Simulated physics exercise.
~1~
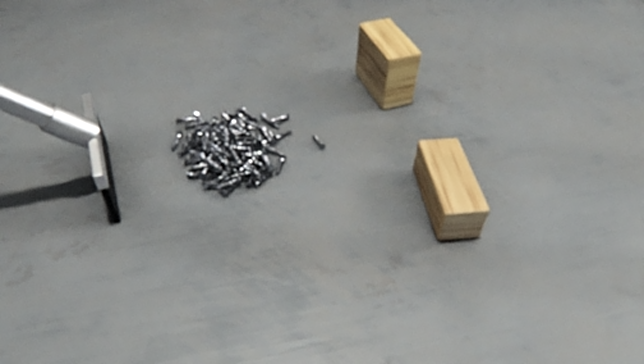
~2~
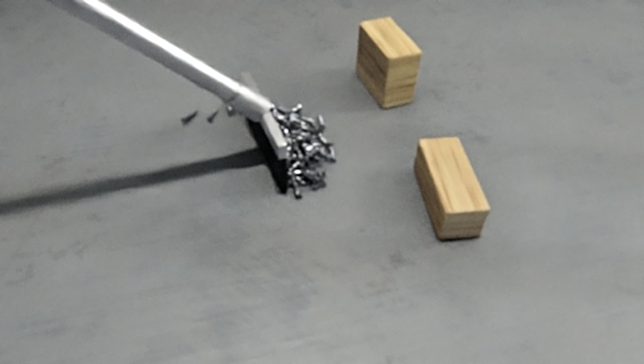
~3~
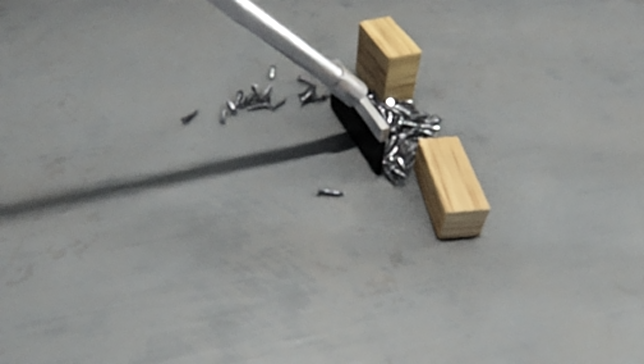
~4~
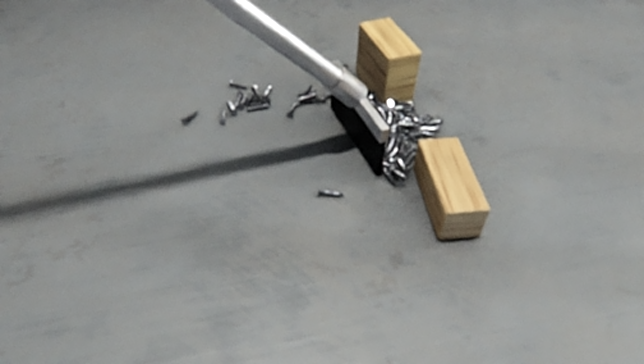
A heap of shiny steel screws lies on a smooth grey floor, seen from above at an angle by a slightly swaying camera. To its right stand two pale wooden blocks with a gap between them, and at the left waits a squeegee with a dark blade and a silvery handle. The squeegee moves right and pushes the screws into a tighter pile, leaving a few behind. It carries on to the blocks, while more stragglers trail behind it. There it stops, with most screws bunched before the blocks and some in the gap.
